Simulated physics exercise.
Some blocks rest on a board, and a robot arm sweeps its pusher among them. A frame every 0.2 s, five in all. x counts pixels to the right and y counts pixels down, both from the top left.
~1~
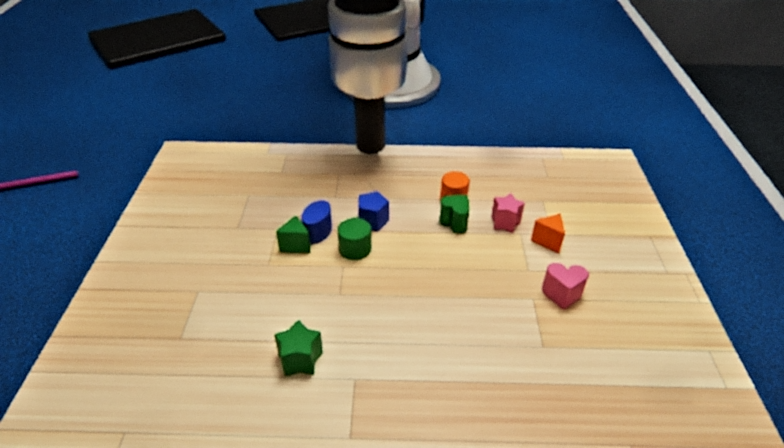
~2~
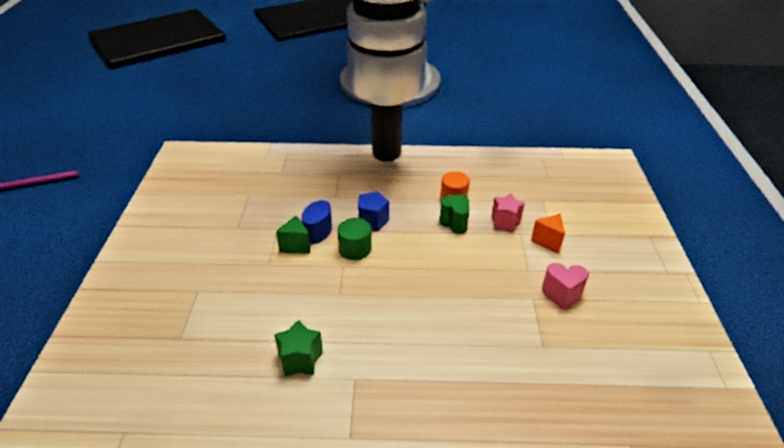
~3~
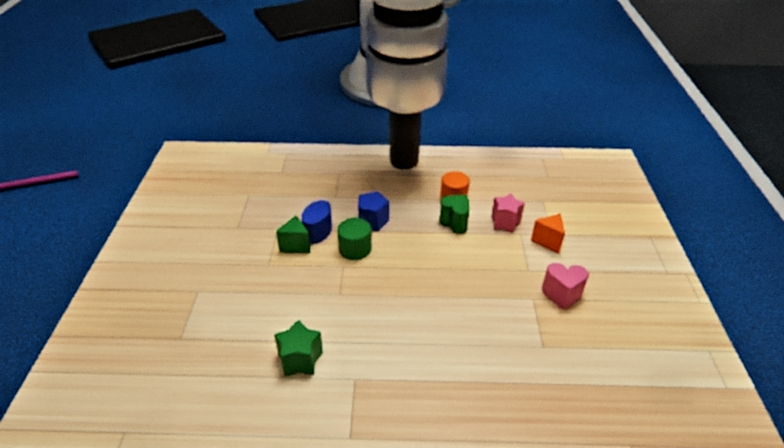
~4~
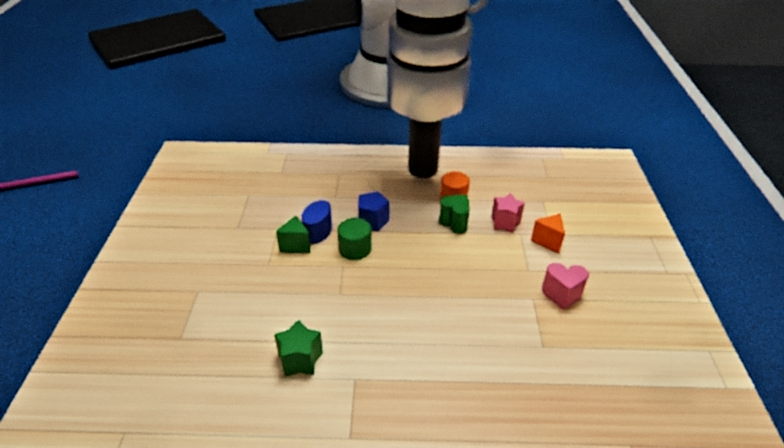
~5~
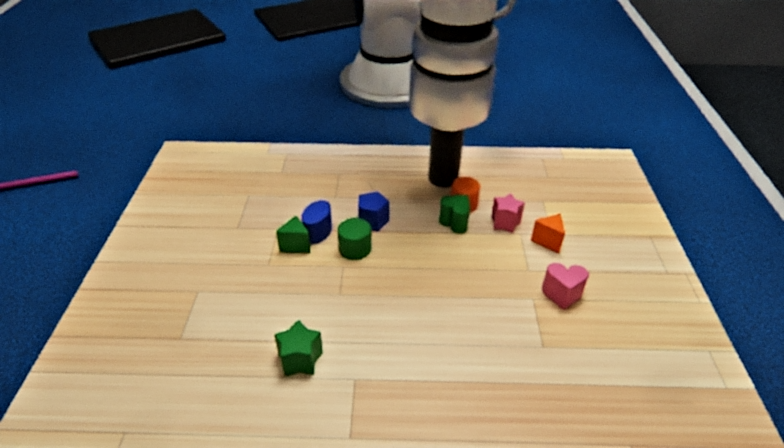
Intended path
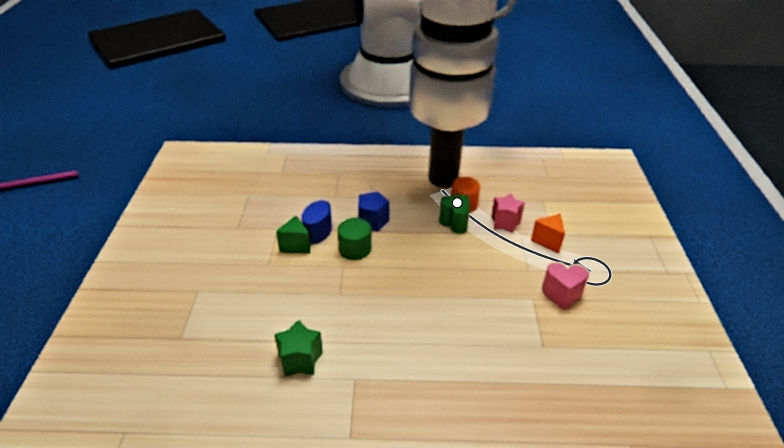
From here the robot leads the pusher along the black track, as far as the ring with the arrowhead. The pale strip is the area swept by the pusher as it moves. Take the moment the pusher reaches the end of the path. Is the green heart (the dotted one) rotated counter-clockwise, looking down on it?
No - that is not the case.
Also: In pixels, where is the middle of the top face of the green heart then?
Near (462, 215).
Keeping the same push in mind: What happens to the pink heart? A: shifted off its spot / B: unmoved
Option B.
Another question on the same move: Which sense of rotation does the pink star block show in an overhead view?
Looking down, my answer is that the pink star block rotates anticlockwise.
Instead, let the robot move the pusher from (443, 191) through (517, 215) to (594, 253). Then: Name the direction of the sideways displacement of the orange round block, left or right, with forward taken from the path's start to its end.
It slides rightward.
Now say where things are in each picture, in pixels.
The first picture shows pusher tip at (371, 146); block tops, green heart at (457, 203); orange round block at (456, 179); pink star block at (509, 202); orange triangular piece at (554, 222); pink heart at (569, 273).
The second picture shows pusher at (387, 154); blocks unchanged.
The third picture shows pusher at (404, 161); blocks unchanged.
The fourth picture shows pusher at (423, 170); blocks unchanged.
The fifth picture shows pusher at (444, 179); green heart at (457, 203); orange round block at (467, 184); pink star block at (509, 202); orange triangular piece at (554, 222); pink heart at (569, 273).
Path on the board, from (443, 191) over (477, 222) and (528, 250) to (592, 271); the dot is on the green heart.
What follows on the original path. One third of the way, pusher at (480, 210); green heart at (462, 215), turned 55° clockwise; orange round block at (513, 209); pink star block at (540, 210); orange triangular piece at (558, 224), turned 20° anticlockwise.
Two thirds of the way, pusher at (532, 238); green heart at (462, 215), turned 55° clockwise; orange round block at (565, 225); pink star block at (571, 209), turned 65° anticlockwise; orange triangular piece at (591, 234), turned 30° anticlockwise.
At the end, pusher at (596, 259); green heart at (462, 215), turned 55° clockwise; orange round block at (598, 227); pink star block at (574, 208), turned 90° anticlockwise; orange triangular piece at (628, 240), turned 30° anticlockwise; pink heart in place.
